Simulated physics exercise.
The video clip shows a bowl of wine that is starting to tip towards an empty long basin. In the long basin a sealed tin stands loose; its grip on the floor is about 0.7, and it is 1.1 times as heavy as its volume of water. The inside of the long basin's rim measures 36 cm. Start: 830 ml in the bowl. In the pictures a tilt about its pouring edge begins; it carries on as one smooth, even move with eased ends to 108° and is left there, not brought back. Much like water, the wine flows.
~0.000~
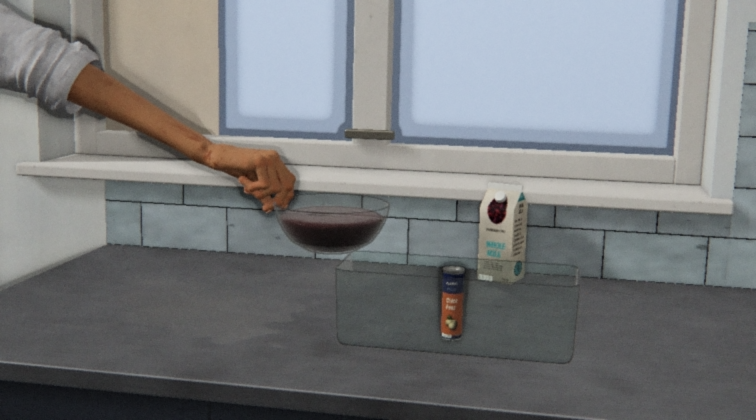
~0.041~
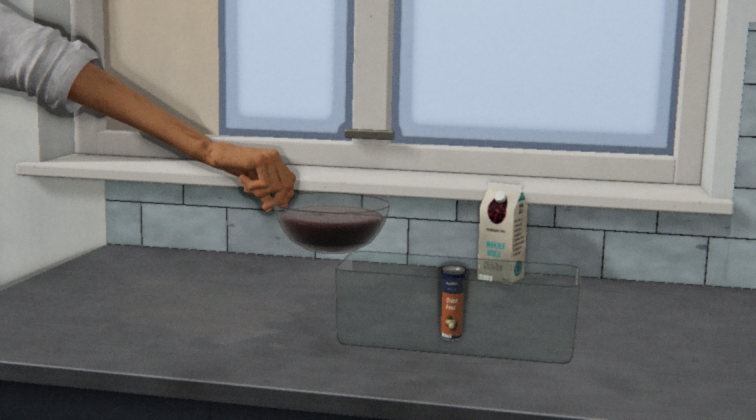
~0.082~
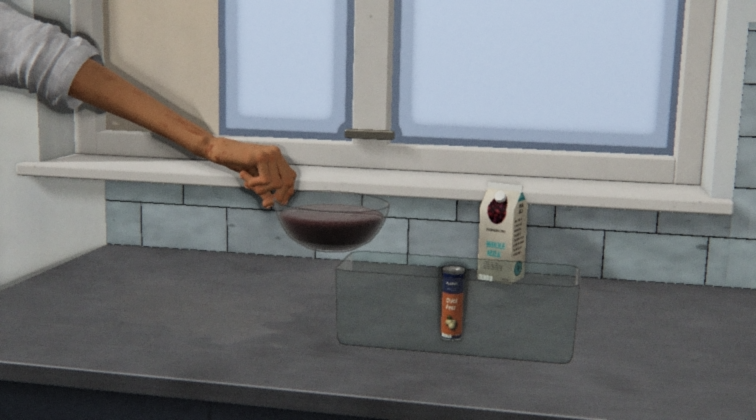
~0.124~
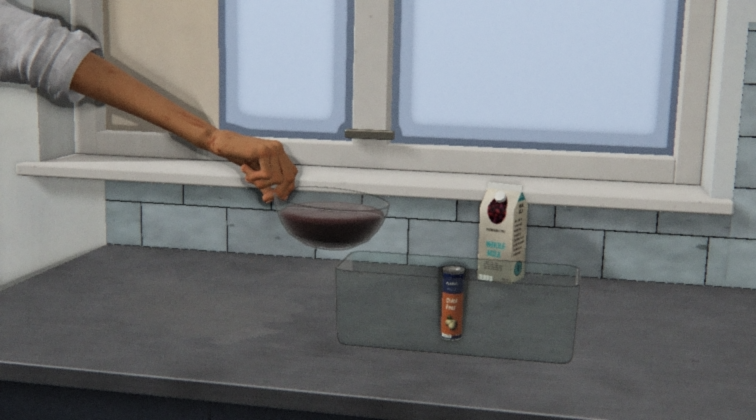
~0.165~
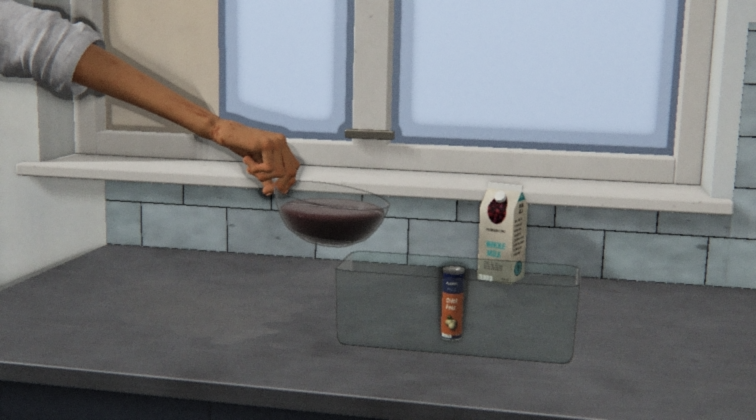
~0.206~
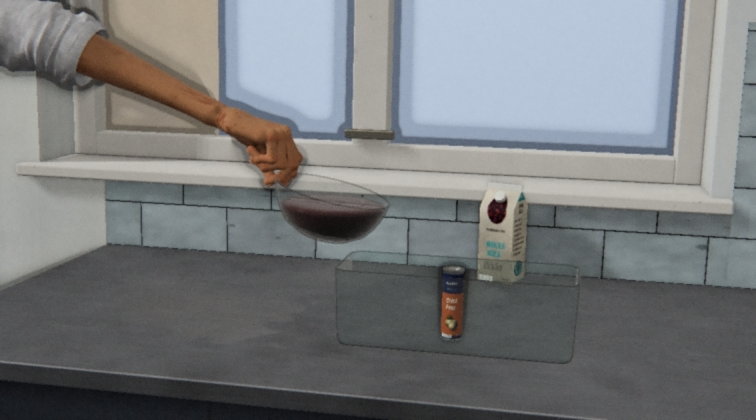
On a grey kitchen counter, a hand slowly tilts a glass bowl of dark liquid rightward.
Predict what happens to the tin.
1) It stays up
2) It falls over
1, it stays up.
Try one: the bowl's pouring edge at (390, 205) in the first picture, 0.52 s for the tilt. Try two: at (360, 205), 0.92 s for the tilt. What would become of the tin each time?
In the first try it remains standing; in the second it comes down.
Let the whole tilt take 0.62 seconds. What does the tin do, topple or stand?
Then the tin does not tip.
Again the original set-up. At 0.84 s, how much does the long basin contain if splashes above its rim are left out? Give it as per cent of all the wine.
My estimate is about 92 percent.
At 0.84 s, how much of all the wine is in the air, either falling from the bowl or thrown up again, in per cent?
7 per cent, roughly.
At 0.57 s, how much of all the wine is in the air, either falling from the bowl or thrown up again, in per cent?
Some 44 per cent, I reckon.
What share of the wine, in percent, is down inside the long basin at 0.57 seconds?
12 %, roughly.
Then, 0.57 s in, the tilt is 74° and 45 per cent is still to pour; the tin stands where it began.
Then, 0.84 s in, the tilt is 106° and 0 per cent is still to pour; the tin stands where it began.
Then, 1.12 s in, the tilt is 108° and 0 per cent is still to pour; the tin stands where it began.
Then, 1.42 s in, the tilt is 108° and 0 per cent is still to pour; the tin leans 5°.
Finally, the tin stands where it began.
